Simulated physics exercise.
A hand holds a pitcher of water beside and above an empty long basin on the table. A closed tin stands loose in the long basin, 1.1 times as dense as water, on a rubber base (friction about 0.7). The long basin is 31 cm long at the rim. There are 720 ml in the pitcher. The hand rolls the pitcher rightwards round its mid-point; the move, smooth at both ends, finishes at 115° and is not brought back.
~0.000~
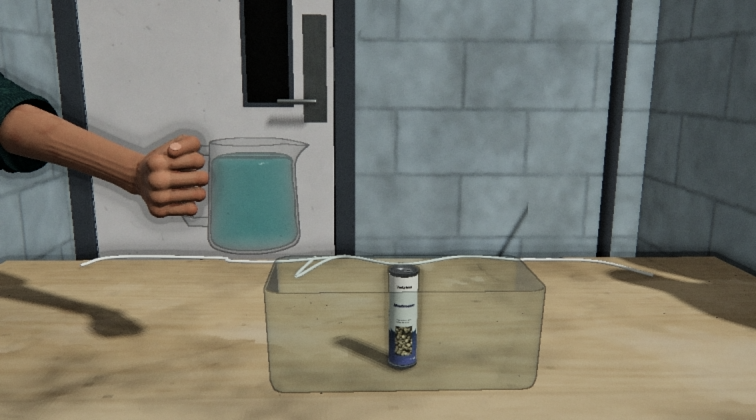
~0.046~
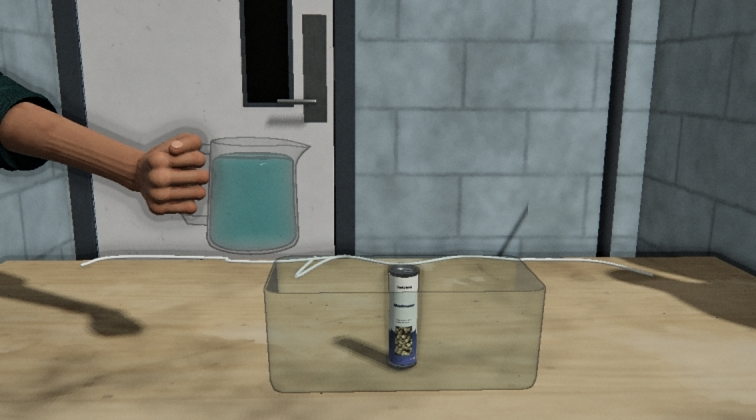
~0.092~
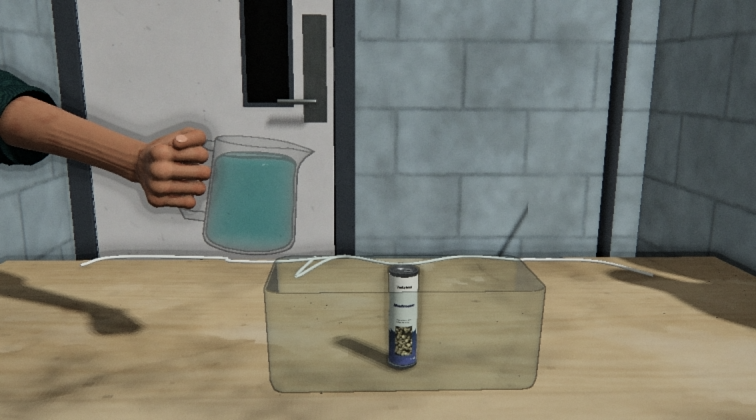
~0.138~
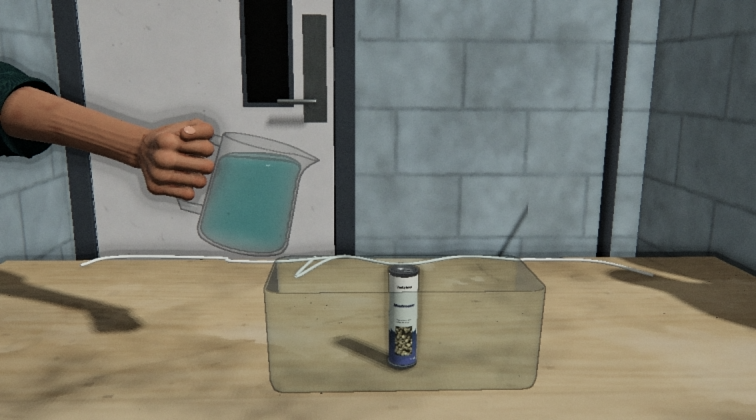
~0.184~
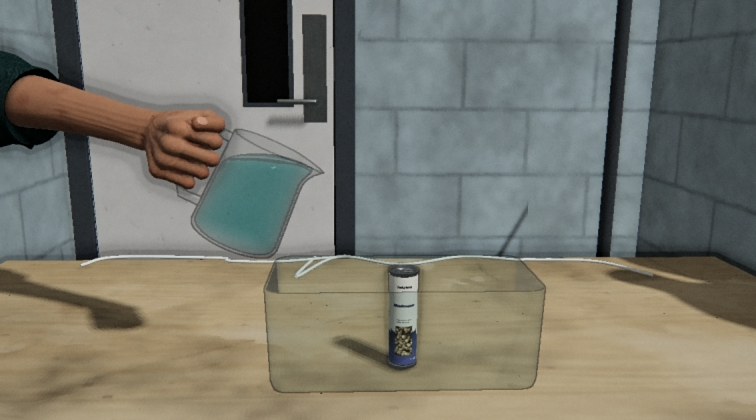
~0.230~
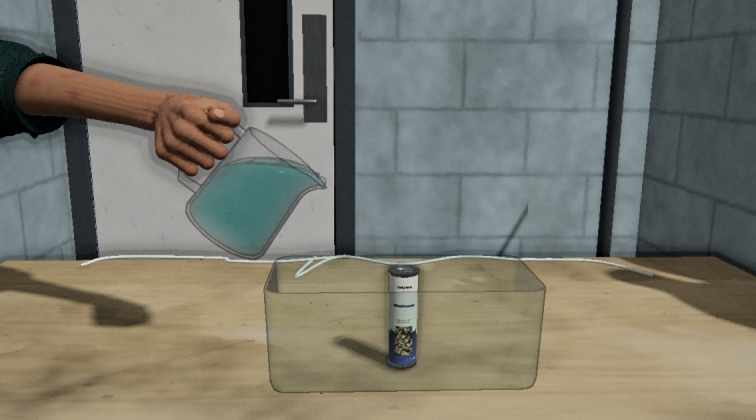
A hand tilting a clear pitcher of blue-green water steadily rightwards above a long transparent basin with a closed tin standing inside.
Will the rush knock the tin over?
The tin keeps standing.
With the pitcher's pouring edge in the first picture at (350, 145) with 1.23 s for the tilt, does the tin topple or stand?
Then it topples.
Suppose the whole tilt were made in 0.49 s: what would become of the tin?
Then it stays up.
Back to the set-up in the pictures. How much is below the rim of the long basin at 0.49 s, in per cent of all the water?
About 26 per cent.
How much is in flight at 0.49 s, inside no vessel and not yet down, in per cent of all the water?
About 18 per cent.
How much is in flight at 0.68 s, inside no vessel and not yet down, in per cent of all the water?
Some 7 per cent.
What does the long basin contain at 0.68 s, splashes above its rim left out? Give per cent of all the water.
About 80 per cent.
After 0.49 s the tilt is 106° and 56 per cent is still to pour; the tin stands where it began.
After 0.68 s the tilt is 115° and 12 per cent is still to pour; the tin stands where it began.
After 0.88 s the tilt is 115° and 1 per cent is still to pour; the tin stands where it began.
After 1.10 s the tilt is 115° and 0 per cent is still to pour; the tin stands where it began.
In the end the tin stands where it began.
